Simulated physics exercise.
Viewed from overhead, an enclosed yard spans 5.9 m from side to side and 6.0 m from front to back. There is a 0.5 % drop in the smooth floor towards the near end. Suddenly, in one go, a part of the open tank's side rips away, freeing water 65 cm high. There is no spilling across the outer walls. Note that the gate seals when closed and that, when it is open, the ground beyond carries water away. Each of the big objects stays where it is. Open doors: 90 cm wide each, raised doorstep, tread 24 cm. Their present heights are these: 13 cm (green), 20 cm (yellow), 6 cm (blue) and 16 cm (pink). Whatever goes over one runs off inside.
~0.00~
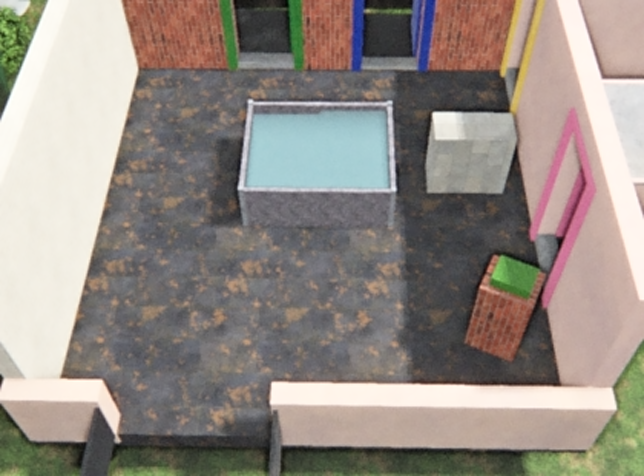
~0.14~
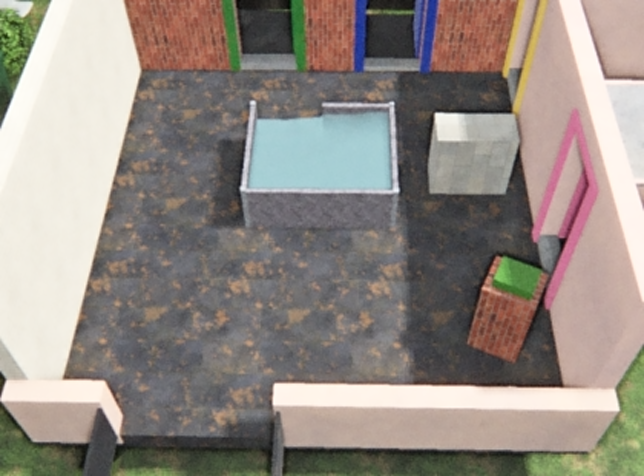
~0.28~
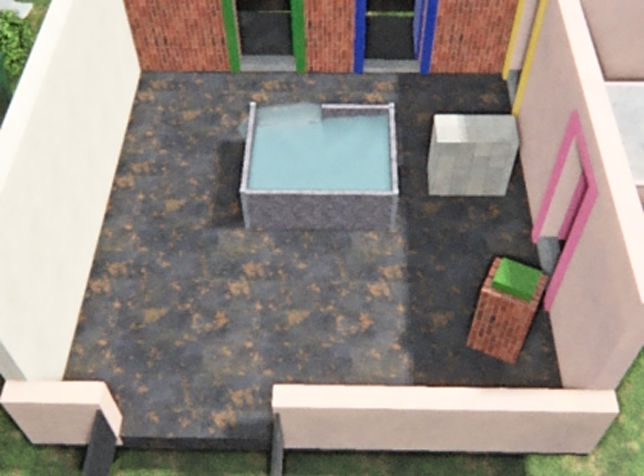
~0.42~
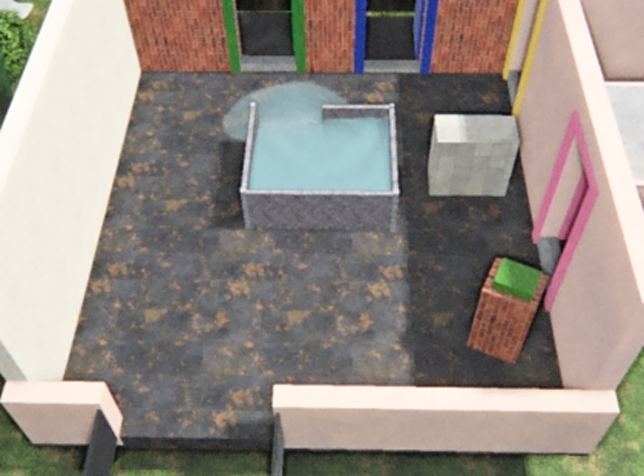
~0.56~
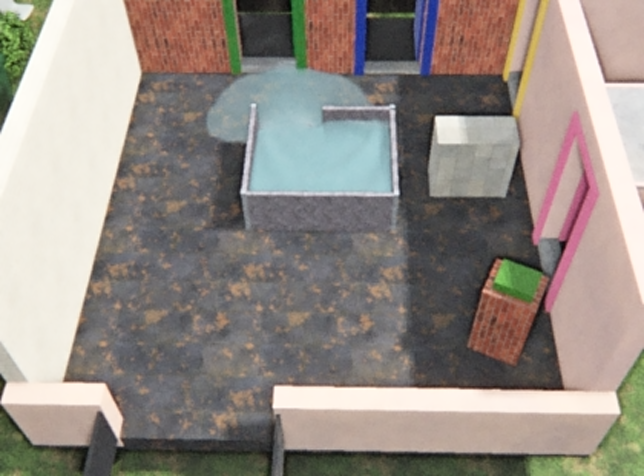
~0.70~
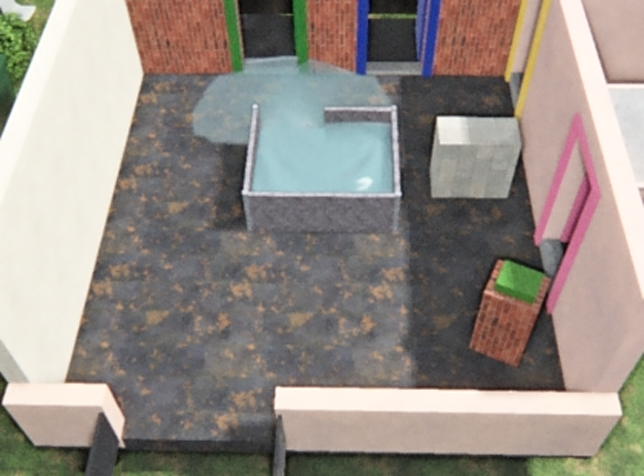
Water poured out through a gap that opened in the far side of a raised tank in a walled yard, spreading over the dark floor behind it and reaching the green door.
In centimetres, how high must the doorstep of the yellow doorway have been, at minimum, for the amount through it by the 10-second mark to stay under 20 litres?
It must have been at least 11.5 cm high.
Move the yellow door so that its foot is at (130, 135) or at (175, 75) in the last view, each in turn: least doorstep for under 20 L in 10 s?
You'd want about 7.5 cm there first, then about 16 cm.
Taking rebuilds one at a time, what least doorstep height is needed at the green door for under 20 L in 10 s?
At green, about 32 cm.
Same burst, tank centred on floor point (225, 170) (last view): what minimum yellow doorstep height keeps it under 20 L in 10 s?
Then it needs to be around 11.5 cm high.
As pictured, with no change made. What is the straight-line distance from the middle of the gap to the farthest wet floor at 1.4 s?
The front sits around 3.0 m out.
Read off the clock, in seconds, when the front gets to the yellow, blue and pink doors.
Yellow at 1.8 s, blue at 0.9 s and pink at 3.6 s.
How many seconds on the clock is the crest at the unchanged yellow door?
At about 3.0 s.
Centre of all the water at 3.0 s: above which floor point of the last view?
My guess is close to (299, 140).
After 1.4 s water covers 15 % of the floor, deepest (36 cm) near (288, 76); it has not reached the yellow door.
After 3.0 s water covers 40 % of the floor, deepest (26 cm) near (144, 75); 17 cm at the yellow door, 0 litres in over its 20 cm doorstep.
After 10.0 s water covers 90 % of the floor, deepest (8 cm) near (57, 417); 6 cm at the yellow door, 0 litres in over its 20 cm doorstep.
At the yellow door as built, the water arrived by 1.9 s and peaked near 17 cm at 3.0 s.
Run again over the same 10 s with other heights there, 31 litres in over 10.5 cm, 7 litres over 14 cm. The limit of 20 litres is kept from about 11.5 cm up.
